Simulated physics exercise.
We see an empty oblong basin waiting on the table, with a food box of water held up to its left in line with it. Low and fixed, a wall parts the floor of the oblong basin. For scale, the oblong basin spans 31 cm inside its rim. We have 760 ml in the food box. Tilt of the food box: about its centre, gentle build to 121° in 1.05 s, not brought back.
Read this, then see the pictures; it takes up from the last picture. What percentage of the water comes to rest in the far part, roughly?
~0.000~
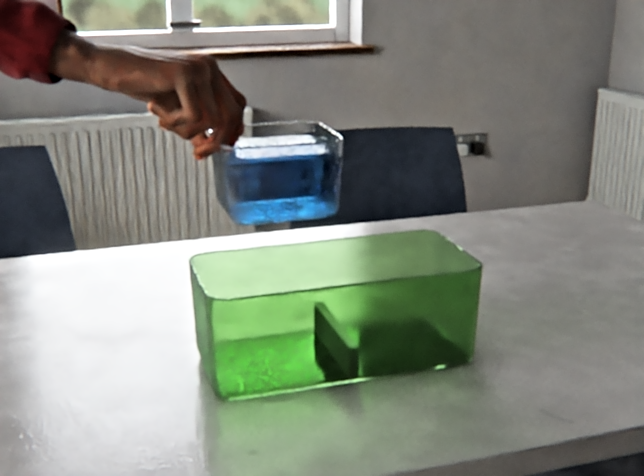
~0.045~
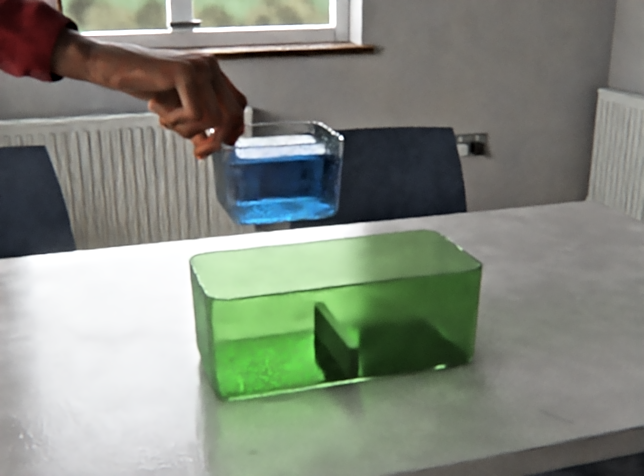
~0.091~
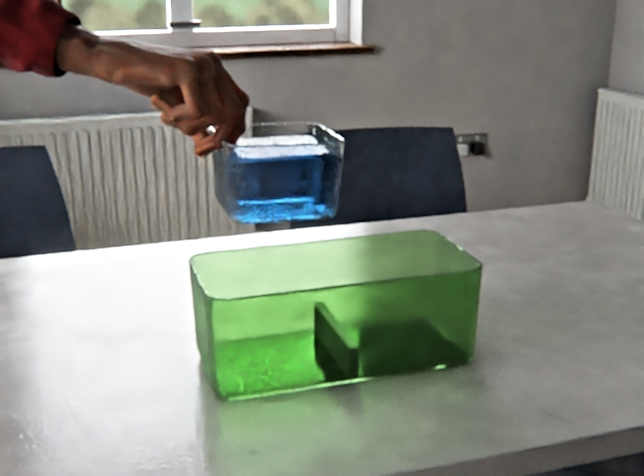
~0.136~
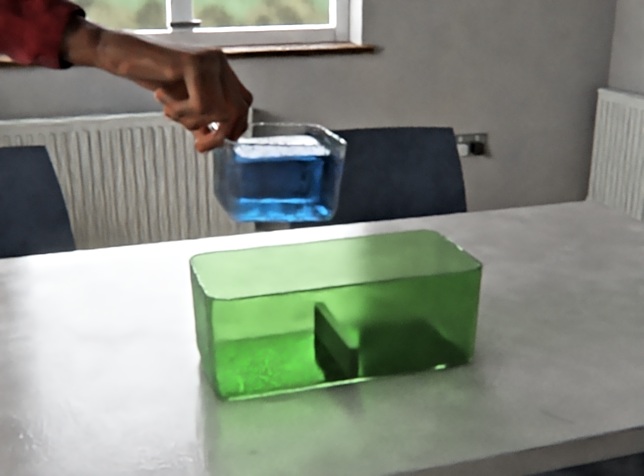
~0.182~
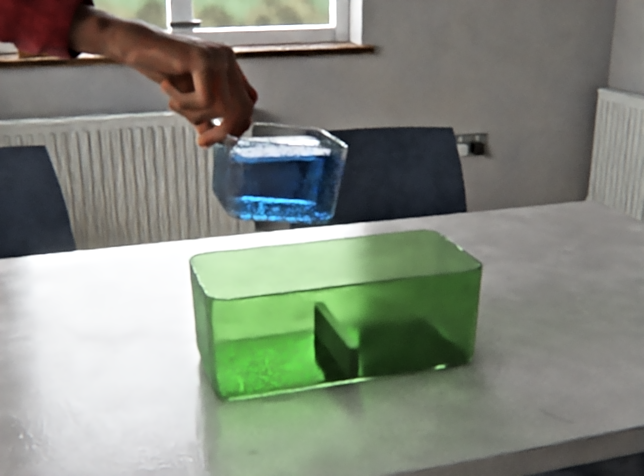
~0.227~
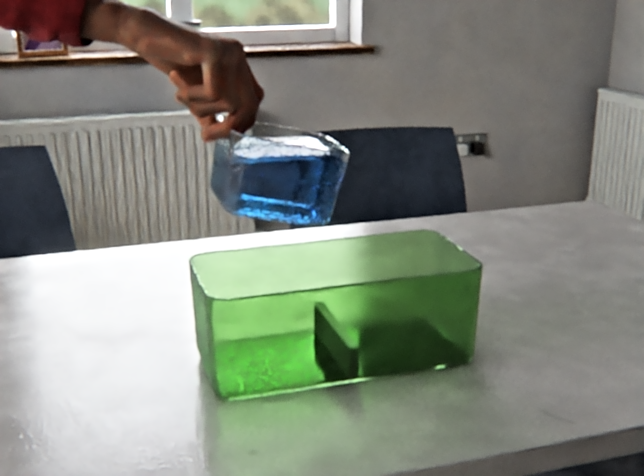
82 %.
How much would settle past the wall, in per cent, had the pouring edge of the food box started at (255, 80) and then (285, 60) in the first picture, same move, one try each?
It comes to 50 per cent, and then 70 per cent.
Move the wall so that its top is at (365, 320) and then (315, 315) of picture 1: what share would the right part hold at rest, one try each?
In order, 60 and 95 per cent.
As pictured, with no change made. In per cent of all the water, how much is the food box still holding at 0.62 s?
I'd estimate some 48 % remains.
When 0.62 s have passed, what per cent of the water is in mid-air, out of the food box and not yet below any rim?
At that moment, about 30 percent.
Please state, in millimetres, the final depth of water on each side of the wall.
Left 6 mm, right 32 mm.
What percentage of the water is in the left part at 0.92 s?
Roughly 12 percent.
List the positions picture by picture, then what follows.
In the first picture, tilt 0°; pouring edge (331, 132); surface from (218, 151) to (327, 143); the oblong basin's rim runs from (198, 278) to (459, 249); the wall's top is at (335, 324).
In the second picture, tilt 1°; pouring edge (331, 133); surface from (219, 151) to (327, 143).
In the third picture, tilt 2°; pouring edge (332, 134); surface from (220, 150) to (327, 144).
In the fourth picture, tilt 5°; pouring edge (333, 137); surface from (221, 150) to (329, 144).
In the fifth picture, tilt 9°; pouring edge (335, 141); surface from (222, 151) to (330, 145).
In the sixth picture, tilt 13°; pouring edge (337, 146); surface from (223, 152) to (333, 146).
After 0.62 s the tilt is 78° and 48 per cent is still to pour, 0 is left of the wall and 22 right of it.
After 0.92 s the tilt is 116° and 4 per cent is still to pour, 12 is left of the wall and 79 right of it.
After 1.22 s the tilt is 121° and 0 per cent is still to pour, 16 is left of the wall and 84 right of it.
After 1.55 s the tilt is 121° and 0 per cent is still to pour, 18 is left of the wall and 82 right of it.
In the end 18 per cent lies left of the wall, 82 right of it and 1 outside.
